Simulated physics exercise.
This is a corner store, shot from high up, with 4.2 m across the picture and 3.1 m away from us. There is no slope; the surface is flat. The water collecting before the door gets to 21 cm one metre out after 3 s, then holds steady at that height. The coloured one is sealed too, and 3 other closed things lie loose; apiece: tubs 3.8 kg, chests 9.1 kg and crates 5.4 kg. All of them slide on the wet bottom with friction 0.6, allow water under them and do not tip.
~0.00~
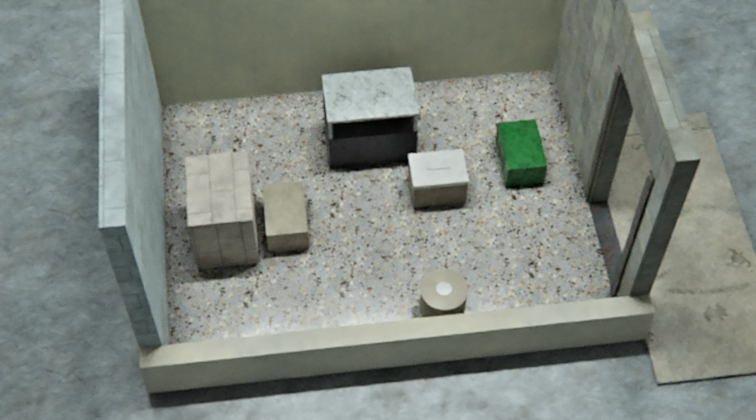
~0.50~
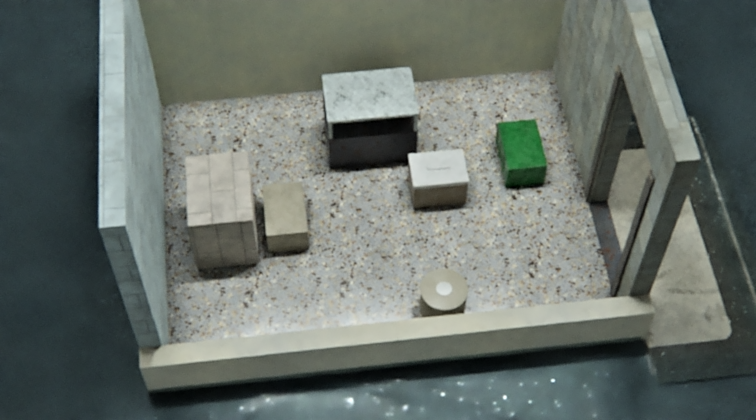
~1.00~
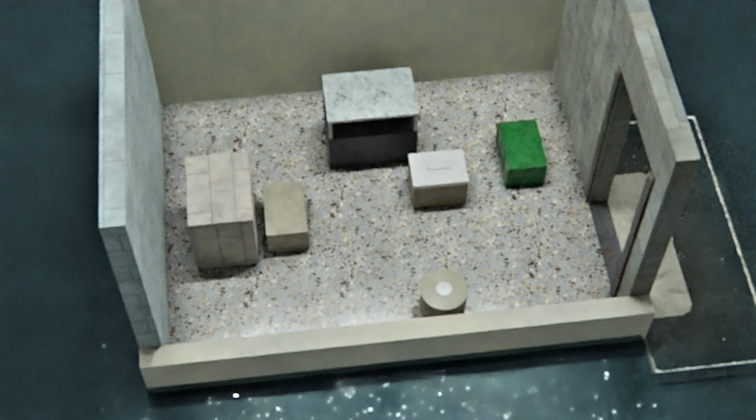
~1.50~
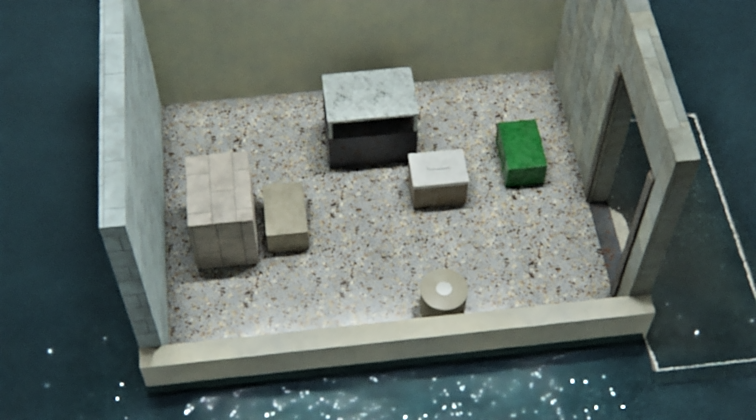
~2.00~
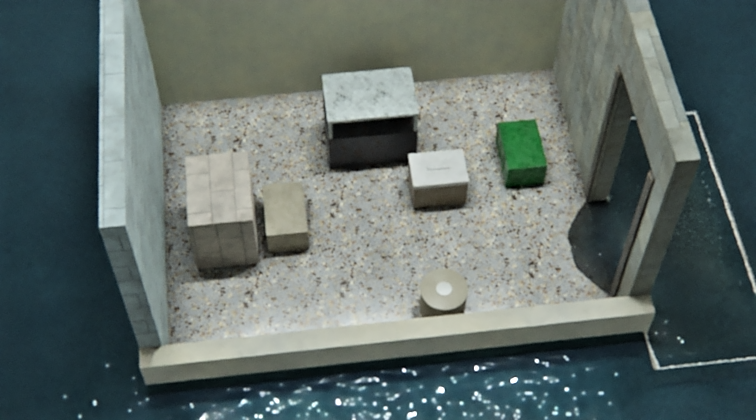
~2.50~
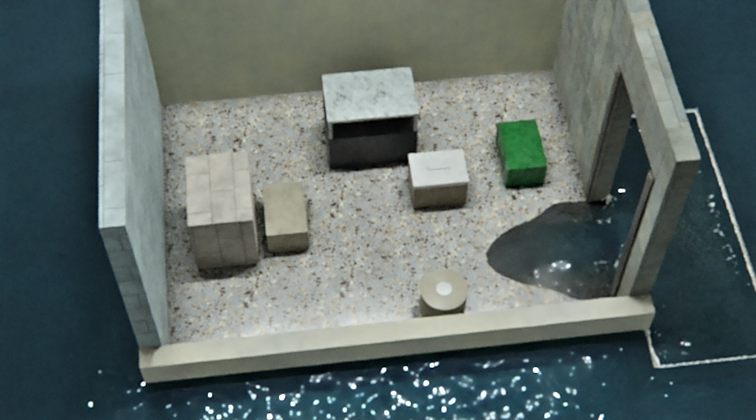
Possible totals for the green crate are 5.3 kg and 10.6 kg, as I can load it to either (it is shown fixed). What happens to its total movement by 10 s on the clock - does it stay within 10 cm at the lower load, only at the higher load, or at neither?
The heavier option is essential.
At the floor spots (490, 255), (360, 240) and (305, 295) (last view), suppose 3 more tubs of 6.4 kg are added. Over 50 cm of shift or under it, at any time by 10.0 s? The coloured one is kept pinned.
Result, in turn - exceeds it; exceeds it; exceeds it.
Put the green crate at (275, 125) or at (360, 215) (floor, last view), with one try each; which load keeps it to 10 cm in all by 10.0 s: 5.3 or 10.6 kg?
In order, no load succeeds and no load succeeds.
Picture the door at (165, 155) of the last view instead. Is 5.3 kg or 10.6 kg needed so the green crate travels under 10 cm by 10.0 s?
Result: Neither option suffices.
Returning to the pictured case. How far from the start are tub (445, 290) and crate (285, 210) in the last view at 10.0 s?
200 cm and 150 cm respectively.
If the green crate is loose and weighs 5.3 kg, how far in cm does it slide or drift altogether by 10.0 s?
Adding it all up, something like 40 cm.
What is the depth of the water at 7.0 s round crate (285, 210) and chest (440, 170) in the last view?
4 and 7 cm.
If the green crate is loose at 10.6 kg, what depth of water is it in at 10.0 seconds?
Something like 4 centimetres.
After 3.5 s the green crate would be 0 cm from its start with 5.3 kg and 0 cm from its start with 10.6 kg; 1 cm of water round it then.
After 4.5 s the green crate would be 11 cm from its start with 5.3 kg and 0 cm from its start with 10.6 kg; 2 cm of water round it then.
After 7.0 s the green crate would be 16 cm from its start with 5.3 kg and 0 cm from its start with 10.6 kg; 2 cm of water round it then.
After 10.0 s the green crate would be 34 cm from its start with 5.3 kg and 0 cm from its start with 10.6 kg; 4 cm of water round it then.
